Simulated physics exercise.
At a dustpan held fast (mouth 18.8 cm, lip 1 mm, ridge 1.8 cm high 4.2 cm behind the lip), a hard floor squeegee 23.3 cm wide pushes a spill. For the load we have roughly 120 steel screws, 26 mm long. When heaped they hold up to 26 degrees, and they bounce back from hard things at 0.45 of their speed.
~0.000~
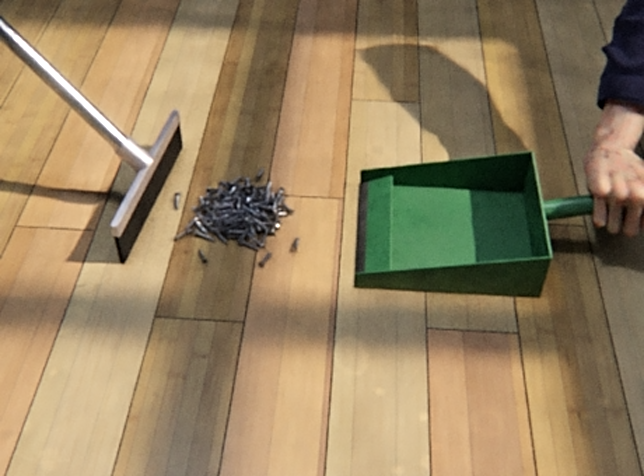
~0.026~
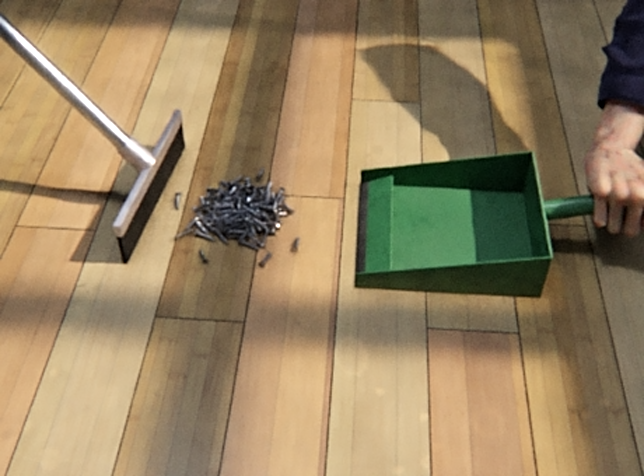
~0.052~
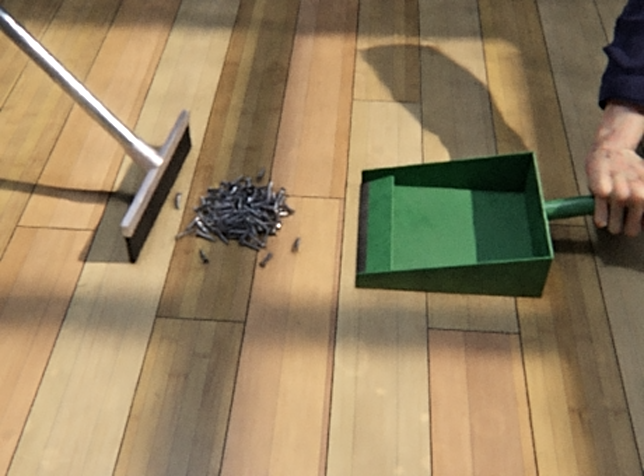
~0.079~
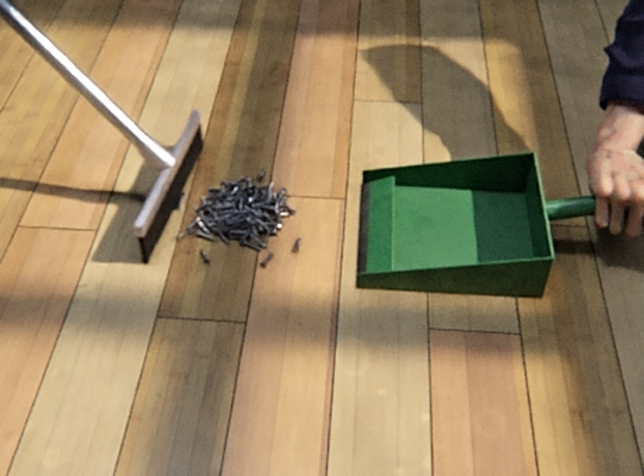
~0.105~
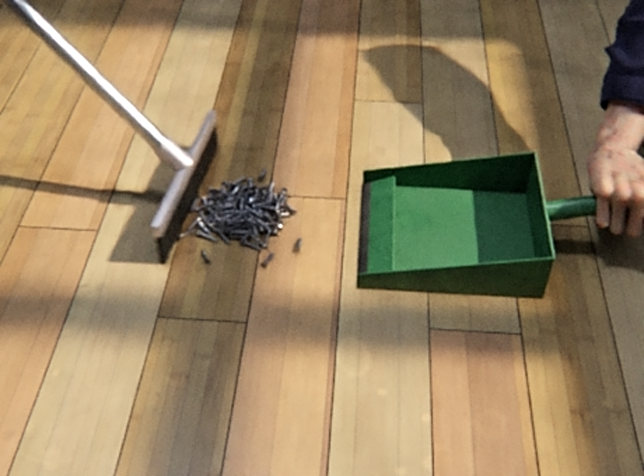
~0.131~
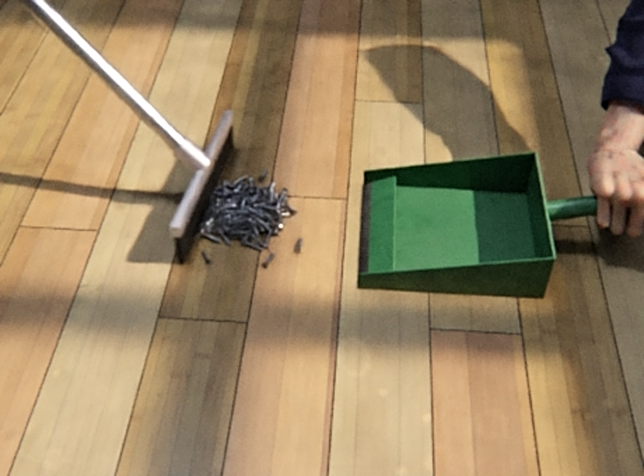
A squeegee slides right across the wooden floor and presses into a pile of dark screws.
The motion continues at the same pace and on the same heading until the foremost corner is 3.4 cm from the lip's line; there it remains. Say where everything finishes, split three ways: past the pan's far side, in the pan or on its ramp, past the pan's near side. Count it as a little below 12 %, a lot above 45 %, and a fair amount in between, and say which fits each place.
Far side: A little, pan: A fair amount, near side: A little.
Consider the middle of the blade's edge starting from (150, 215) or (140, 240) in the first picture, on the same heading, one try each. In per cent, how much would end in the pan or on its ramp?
Estimates: 30 percent and 30 percent.
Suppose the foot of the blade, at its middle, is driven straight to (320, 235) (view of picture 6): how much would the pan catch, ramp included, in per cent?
Close to 35 in a hundred.
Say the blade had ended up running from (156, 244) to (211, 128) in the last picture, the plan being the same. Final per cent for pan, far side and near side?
Split: Pan = 20, far = 5, near = 10.
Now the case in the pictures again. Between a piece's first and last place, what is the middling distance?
Median shift: Approx. 16 cm.
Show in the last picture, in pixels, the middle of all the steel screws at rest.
Roughly (357, 216).
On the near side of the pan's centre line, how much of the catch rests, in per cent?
I'd put it near 40 per cent.
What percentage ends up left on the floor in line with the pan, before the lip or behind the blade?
Roughly 60 in a hundred.
After 0.24 s, middle of the blade 11 cm from the lip; 0 % over the lip, far side 5 %, near side 0 %.
Then, at 0.31 s, middle of the blade 6 cm from the lip; 0 % over the lip, far side 5 %, near side 0 %.
Then, at 0.52 s, middle of the blade 5 cm from the lip; 30 % over the lip, far side 5 %, near side 0 %.
At rest (1.2 s), far side 5 %, pan 30 %, near side 0 %, in front of the lip or behind the blade 60 %.
